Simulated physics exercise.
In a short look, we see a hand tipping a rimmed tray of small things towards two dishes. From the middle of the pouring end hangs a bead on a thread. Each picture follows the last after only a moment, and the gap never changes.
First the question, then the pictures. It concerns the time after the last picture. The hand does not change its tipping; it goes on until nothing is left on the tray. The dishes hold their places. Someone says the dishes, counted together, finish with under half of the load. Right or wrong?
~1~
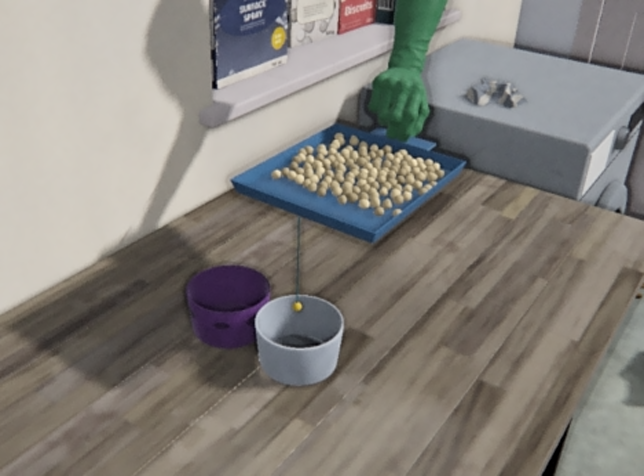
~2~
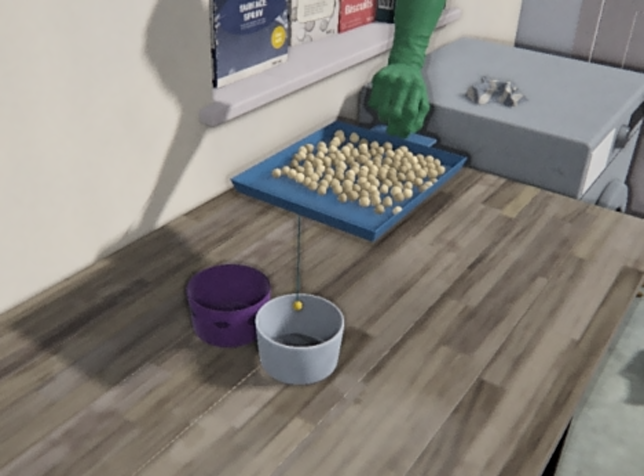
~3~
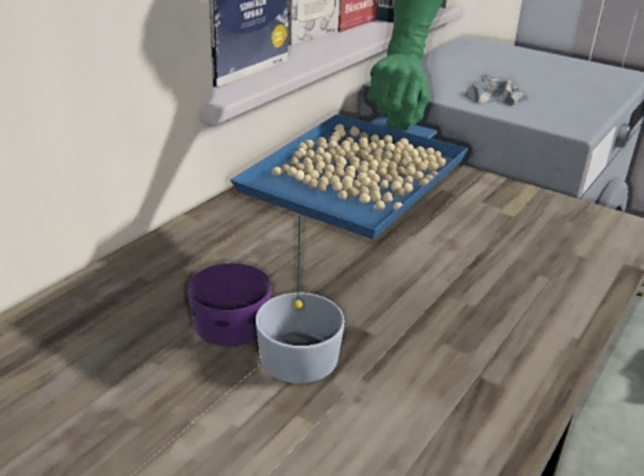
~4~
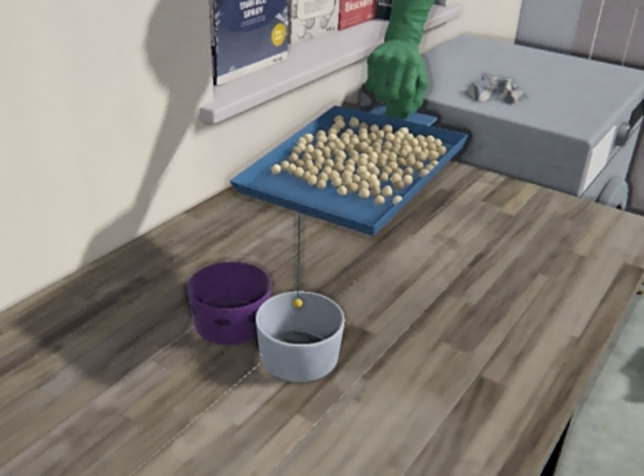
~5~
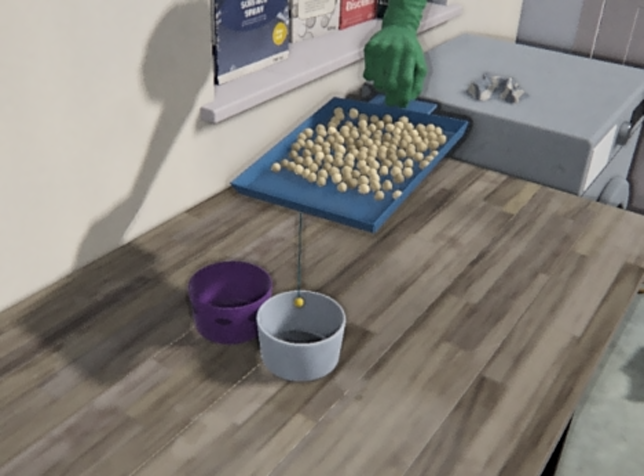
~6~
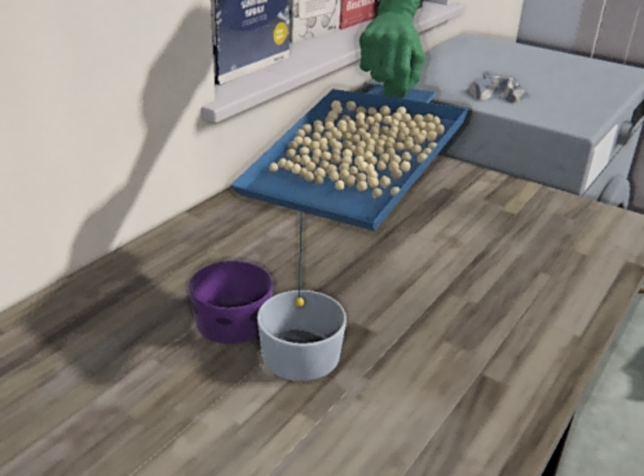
Wrong, they hold over half.
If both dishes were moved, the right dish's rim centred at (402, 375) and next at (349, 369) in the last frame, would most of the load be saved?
First try: Lower than half; second try: Lower than half.
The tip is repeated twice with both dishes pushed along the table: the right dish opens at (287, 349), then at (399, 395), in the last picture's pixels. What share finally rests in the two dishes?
Close to 60 in a hundred, then close to 0 in a hundred.
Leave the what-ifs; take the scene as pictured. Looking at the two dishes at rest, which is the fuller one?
The one you want is the left of the two.
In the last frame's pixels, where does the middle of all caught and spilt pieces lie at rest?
Close to (230, 322) in the last picture.
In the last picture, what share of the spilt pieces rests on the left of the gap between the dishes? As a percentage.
Roughly 80 in a hundred.
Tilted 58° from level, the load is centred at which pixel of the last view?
Close to (282, 174).
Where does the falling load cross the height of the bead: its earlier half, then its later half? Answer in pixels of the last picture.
Roughly (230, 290) first, then roughly (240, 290).
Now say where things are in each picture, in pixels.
In the first frame, corners of the pouring end (237, 179) and (374, 229), level; middle of the load (363, 173), macadamia nuts; left dish (202, 324); right dish (273, 360); bead on its thread (297, 307).
In the second frame, corners of the pouring end (237, 179) and (374, 228), level; middle of the load (364, 170).
In the third frame, corners of the pouring end (237, 179) and (373, 226), tipped barely, lowest at the left corner; middle of the load (364, 165).
In the fourth frame, corners of the pouring end (236, 180) and (373, 223), tipped a little, lowest at the left corner; middle of the load (364, 158).
In the fifth frame, corners of the pouring end (236, 182) and (372, 220), tipped a little, lowest at the left corner; middle of the load (363, 151).
In the sixth frame, corners of the pouring end (237, 184) and (372, 218), tipped clearly, lowest at the left corner; middle of the load (361, 146); left dish (204, 319); right dish (275, 355).
Just after the last frame, tray tipped steeply; almost all on the tray; just a few in the left dish; just a few outside both; just a few in the air.
A moment on, tray tipped right over; roughly a quarter on the tray; just a few in the right dish; roughly a quarter in the left dish; about a tenth outside both; roughly a quarter in the air.
Further on, tray tipped past a quarter turn; about a tenth in the right dish; roughly two thirds in the left dish; roughly a third outside both.
When it is over, tray tipped past a quarter turn; about a tenth in the right dish; roughly two thirds in the left dish; roughly a third outside both.
